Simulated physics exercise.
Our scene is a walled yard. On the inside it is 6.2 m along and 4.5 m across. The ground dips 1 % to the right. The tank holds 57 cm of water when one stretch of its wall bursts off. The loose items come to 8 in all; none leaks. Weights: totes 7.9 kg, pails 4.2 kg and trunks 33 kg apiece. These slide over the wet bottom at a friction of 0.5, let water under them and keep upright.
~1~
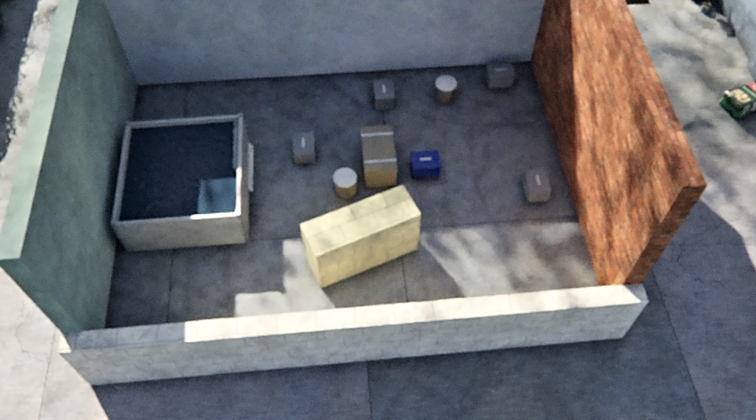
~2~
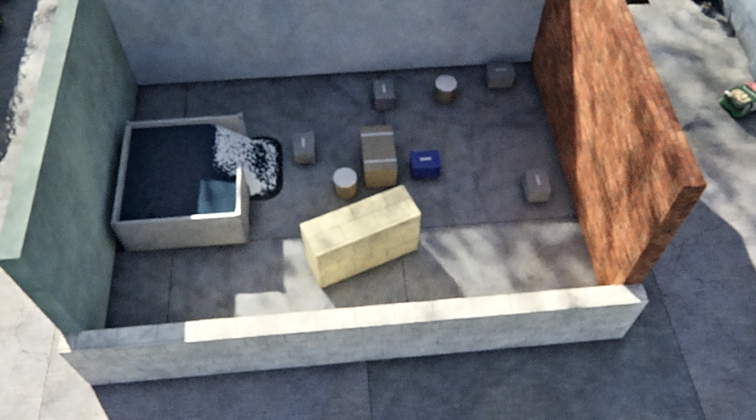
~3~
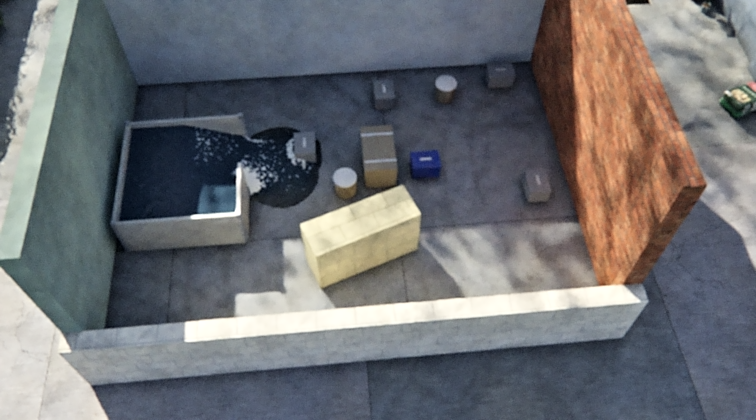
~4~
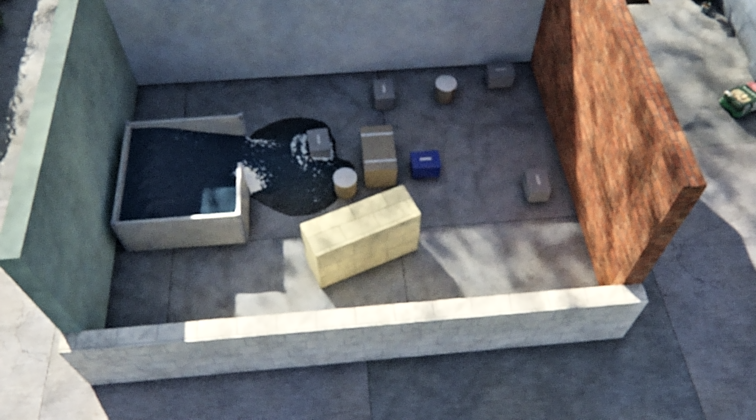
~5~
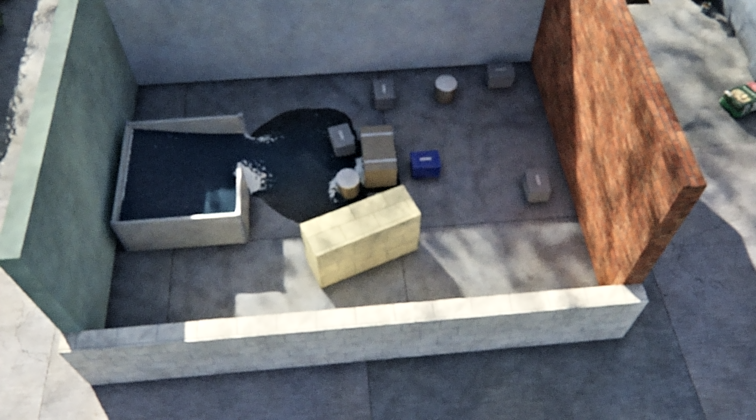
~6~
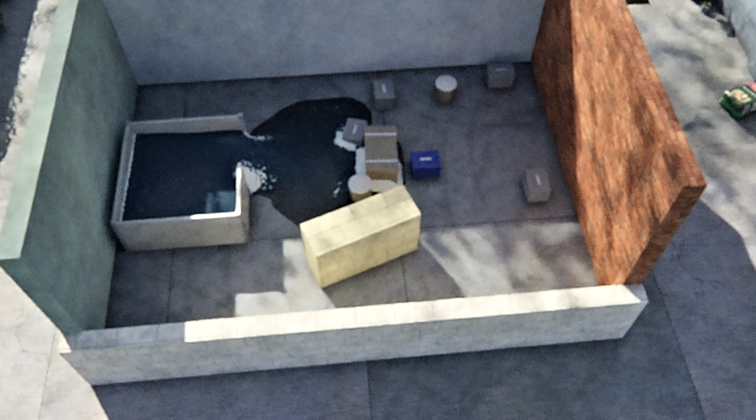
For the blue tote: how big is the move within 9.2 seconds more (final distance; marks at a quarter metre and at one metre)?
Expect a big change in position.
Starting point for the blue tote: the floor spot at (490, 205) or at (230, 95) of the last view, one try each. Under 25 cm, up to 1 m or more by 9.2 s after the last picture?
In turn: It travels far; it barely shifts.
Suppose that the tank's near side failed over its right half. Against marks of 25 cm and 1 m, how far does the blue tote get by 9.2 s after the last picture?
I'd say the blue tote scarcely moves.
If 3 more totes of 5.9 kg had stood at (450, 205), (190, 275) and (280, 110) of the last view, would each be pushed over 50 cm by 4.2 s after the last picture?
In the order listed: Across the line; behind the line; behind the line.
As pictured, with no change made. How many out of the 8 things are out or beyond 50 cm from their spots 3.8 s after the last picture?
The number comes to 7.
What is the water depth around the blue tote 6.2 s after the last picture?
Somewhere close to 10 cm.
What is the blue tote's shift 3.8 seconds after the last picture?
Around 200 cm from the start by that time.
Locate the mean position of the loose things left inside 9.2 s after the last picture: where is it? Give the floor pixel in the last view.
Mean position approx. (413, 230).
Then, 1.2 s after the last picture the blue tote is near (519, 159), 1.3 m from its start, aground; 1 afloat.
Then, 3.8 s after the last picture the blue tote is near (549, 193), 1.8 m from its start, afloat; 7 afloat.
Then, 6.2 s after the last picture the blue tote is near (492, 282), 2.1 m from its start, afloat; 8 afloat.
Then, 9.2 s after the last picture the blue tote is near (263, 312), 3.1 m from its start, aground; 5 afloat.
